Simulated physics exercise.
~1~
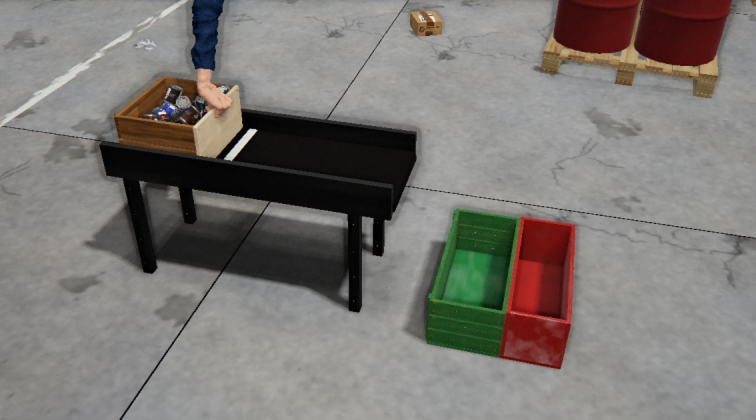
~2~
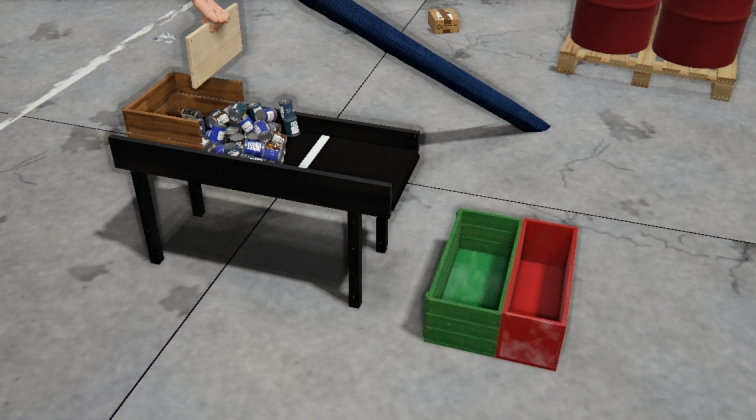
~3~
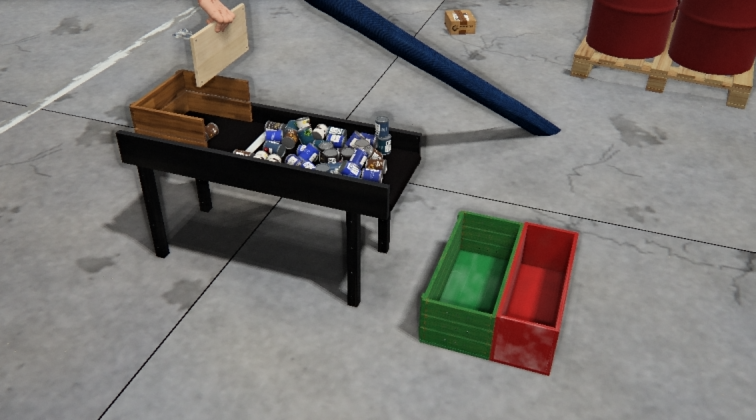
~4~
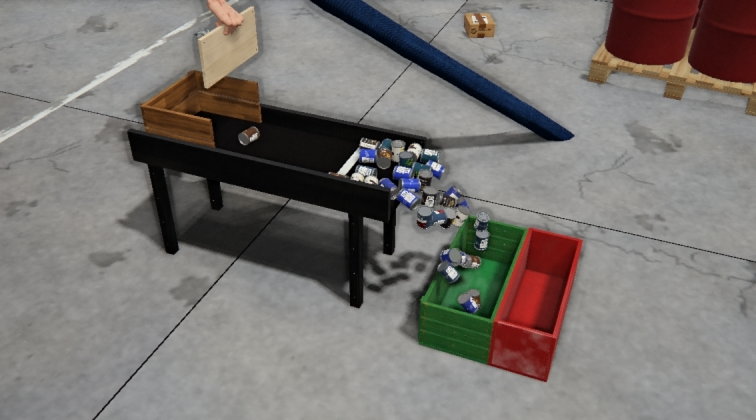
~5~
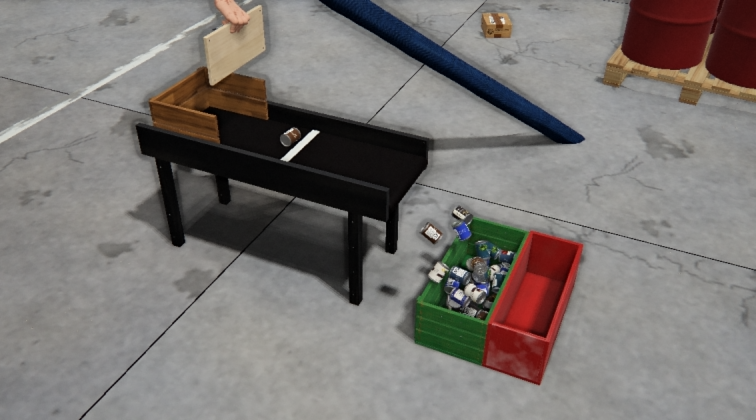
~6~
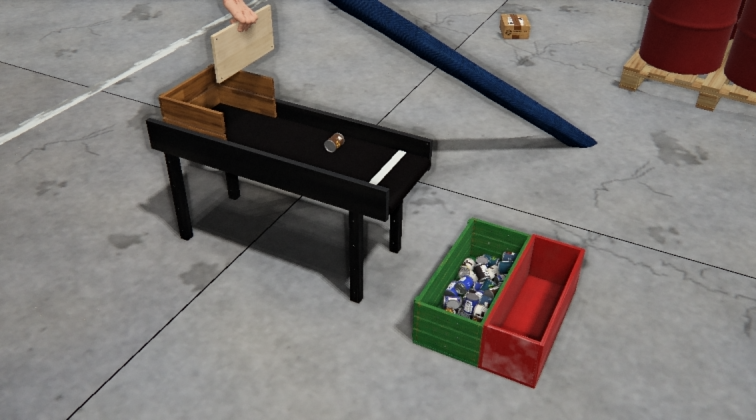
A black conveyor table stands on a cracked grey concrete floor, seen from above at a slight angle, with a wooden pen full of small tins at its left end. A green tub and a red tote sit side by side on the floor to the right, and red barrels rest on a pallet behind. A hand lifts the pale gate, and the tins spill out and ride rightward in a heap. They tumble off the end into the green tub, while one straggler trails behind on the belt. Finally the tins lie in the green tub, the red tote stays empty, and the straggler is still on the belt.
